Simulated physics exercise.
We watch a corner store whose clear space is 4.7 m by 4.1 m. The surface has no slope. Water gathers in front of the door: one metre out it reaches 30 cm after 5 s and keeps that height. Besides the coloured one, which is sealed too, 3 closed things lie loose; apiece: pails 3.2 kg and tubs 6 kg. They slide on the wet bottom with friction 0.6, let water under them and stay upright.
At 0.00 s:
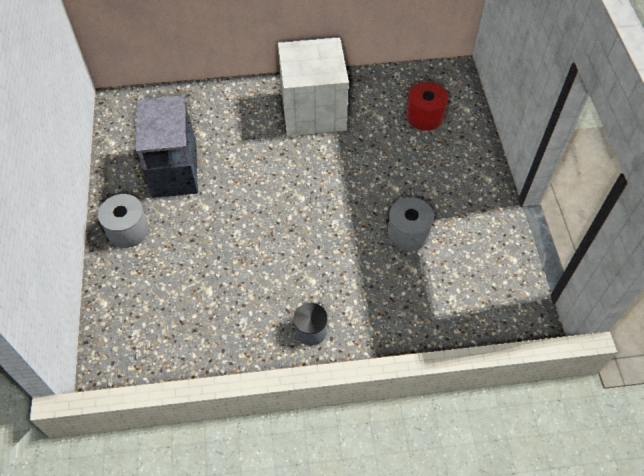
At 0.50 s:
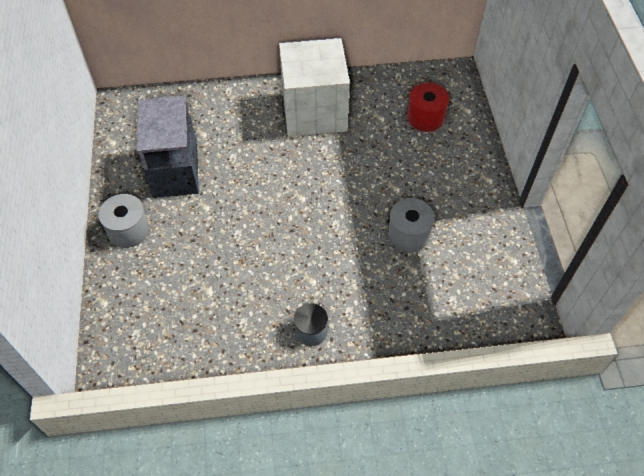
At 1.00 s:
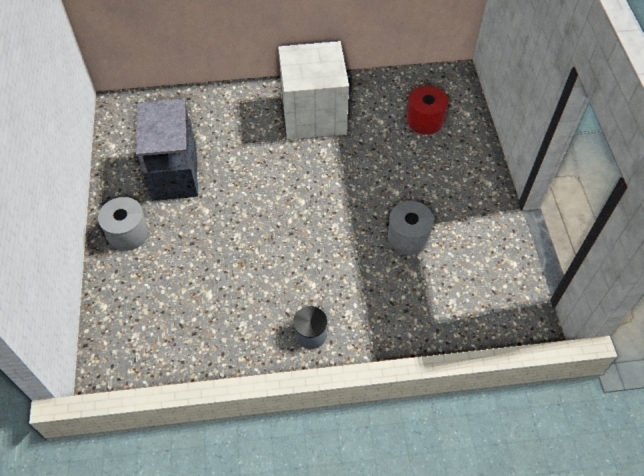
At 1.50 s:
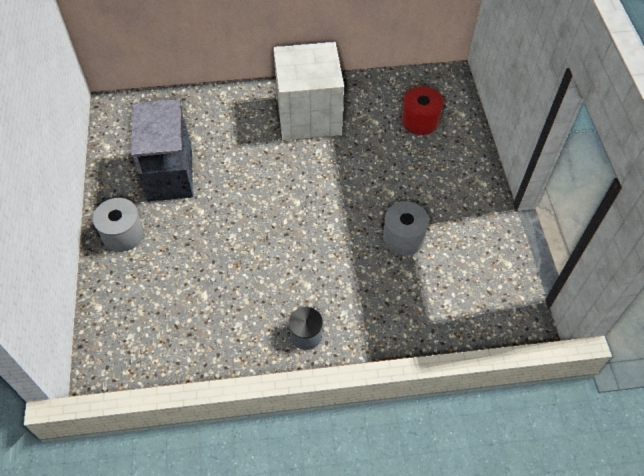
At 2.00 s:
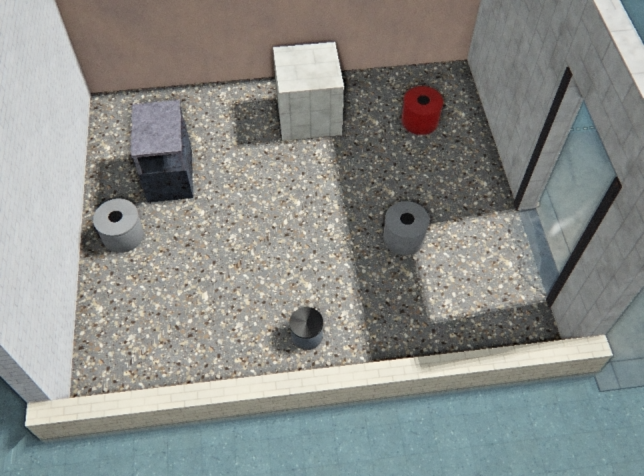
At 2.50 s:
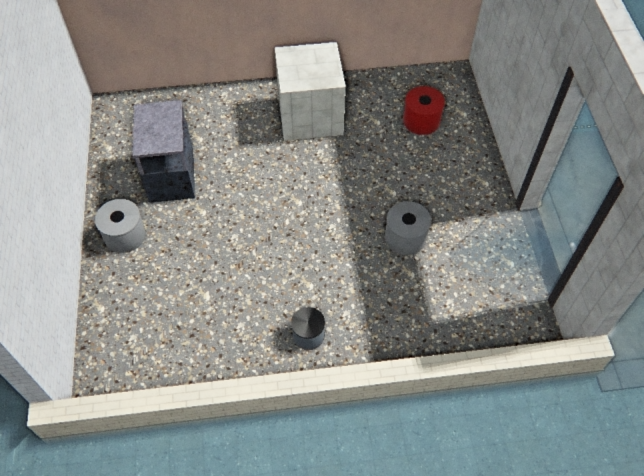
Water spreading outside a walled room, then creeping in a thin film through the right-hand doorway as the containers inside stay still.
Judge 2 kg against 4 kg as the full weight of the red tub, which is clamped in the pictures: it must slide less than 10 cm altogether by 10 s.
Verdict: The lower weight is enough.
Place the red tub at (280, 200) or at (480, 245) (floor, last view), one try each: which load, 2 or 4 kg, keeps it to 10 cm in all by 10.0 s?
In turn: Neither holds; neither is enough.
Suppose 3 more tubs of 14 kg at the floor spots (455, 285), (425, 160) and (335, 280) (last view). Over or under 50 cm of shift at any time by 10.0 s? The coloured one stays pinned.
In turn: Over, less, past it.
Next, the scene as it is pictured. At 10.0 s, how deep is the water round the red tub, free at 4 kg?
Roughly 2 cm.
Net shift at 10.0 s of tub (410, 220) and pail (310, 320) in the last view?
In turn: 350 cm, 200 cm.
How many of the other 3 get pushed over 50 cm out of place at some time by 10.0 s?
That makes 3.
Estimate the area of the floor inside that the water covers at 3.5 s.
About 3.5 m2.
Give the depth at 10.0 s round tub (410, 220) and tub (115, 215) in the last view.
Roughly 16 and 13 cm.
After 3.5 s the red tub would be 0 cm from its start with 2 kg and 0 cm from its start with 4 kg; 0 cm of water round it then.
After 4.5 s the red tub would be 0 cm from its start with 2 kg and 0 cm from its start with 4 kg; 0 cm of water round it then.
After 7.0 s the red tub would be 0 cm from its start with 2 kg and 0 cm from its start with 4 kg; 1 cm of water round it then.
After 10.0 s the red tub would be 3 cm from its start with 2 kg and 0 cm from its start with 4 kg; 2 cm of water round it then.
